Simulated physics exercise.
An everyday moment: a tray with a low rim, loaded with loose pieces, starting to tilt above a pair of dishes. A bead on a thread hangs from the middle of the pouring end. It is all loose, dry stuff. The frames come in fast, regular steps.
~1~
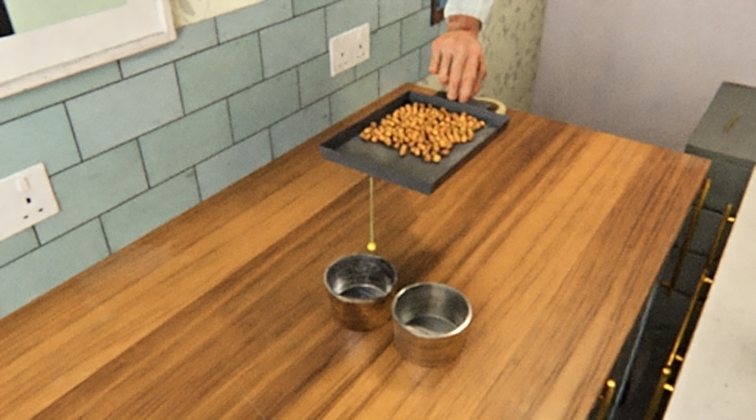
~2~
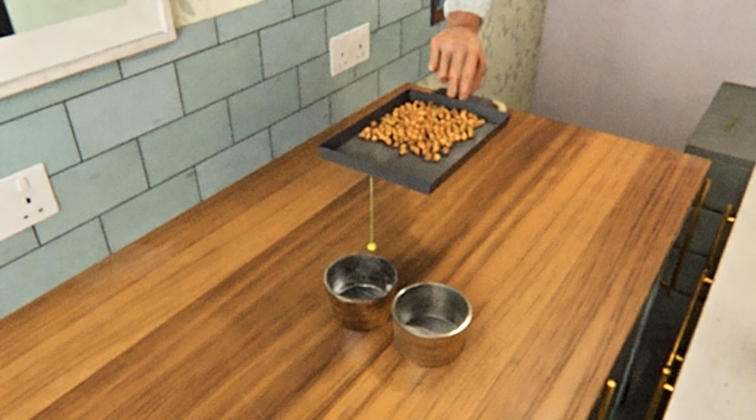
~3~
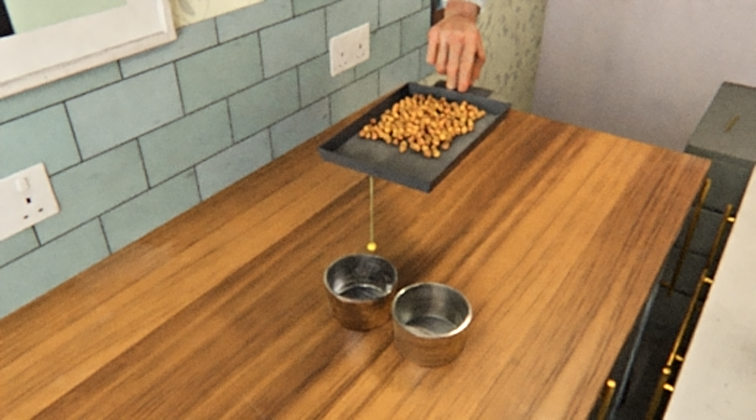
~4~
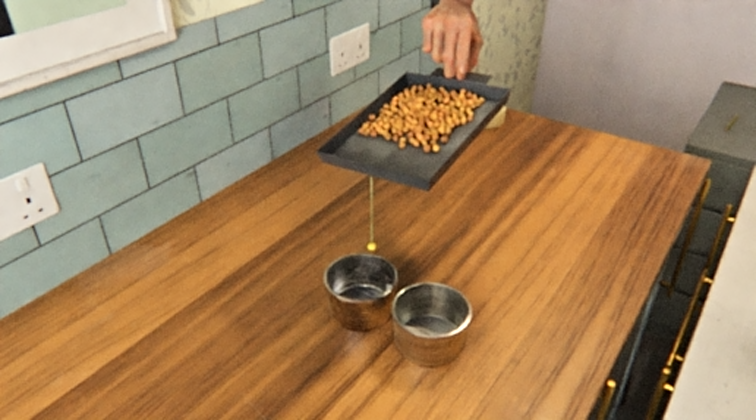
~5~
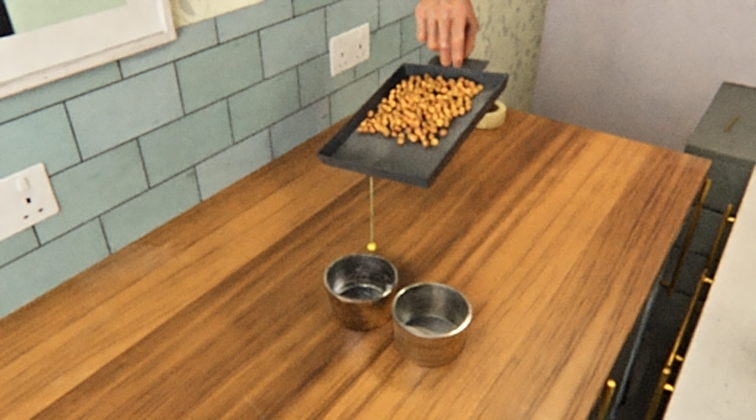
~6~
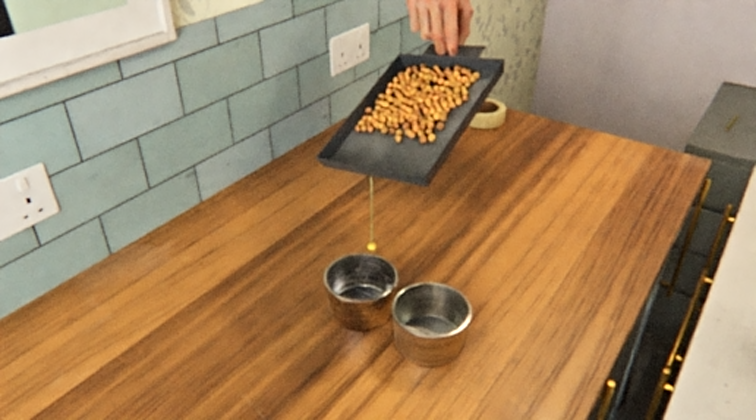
A hand tilting a dark tray of roasted chickpeas above two metal dishes on a wooden counter, its far end rising steadily.
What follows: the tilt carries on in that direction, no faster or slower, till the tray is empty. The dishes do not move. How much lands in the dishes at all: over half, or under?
Caught overall: Only the smaller part.
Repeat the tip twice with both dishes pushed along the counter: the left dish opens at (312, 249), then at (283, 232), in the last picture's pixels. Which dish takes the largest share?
In turn: The left dish; the right one.
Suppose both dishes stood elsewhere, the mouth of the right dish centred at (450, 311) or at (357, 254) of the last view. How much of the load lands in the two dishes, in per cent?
Near 0 % and 60 %.
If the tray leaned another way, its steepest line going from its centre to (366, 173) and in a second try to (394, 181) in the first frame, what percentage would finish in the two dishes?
In turn 50 and 70 in a hundred.
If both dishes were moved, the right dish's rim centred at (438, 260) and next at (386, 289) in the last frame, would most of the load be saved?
One: Not half. Two: Above a half.
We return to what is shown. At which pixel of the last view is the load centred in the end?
At about (316, 282).
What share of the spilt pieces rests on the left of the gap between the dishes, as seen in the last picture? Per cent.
Roughly 100 in a hundred.
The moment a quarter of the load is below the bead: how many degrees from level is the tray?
Around 115° of tilt.
Soon after the last picture, tray tipped steeply; nearly all on the tray; a stray few outside both; a stray few in the air.
A little later, tray tipped past a quarter turn; most on the tray; a stray few in the left dish; a small part outside both; a small part in the air.
Later still, tray tipped past a quarter turn; a small part in the left dish; most outside both.
At rest, tray tipped past a quarter turn; none in the right dish; a small part in the left dish; most outside both.
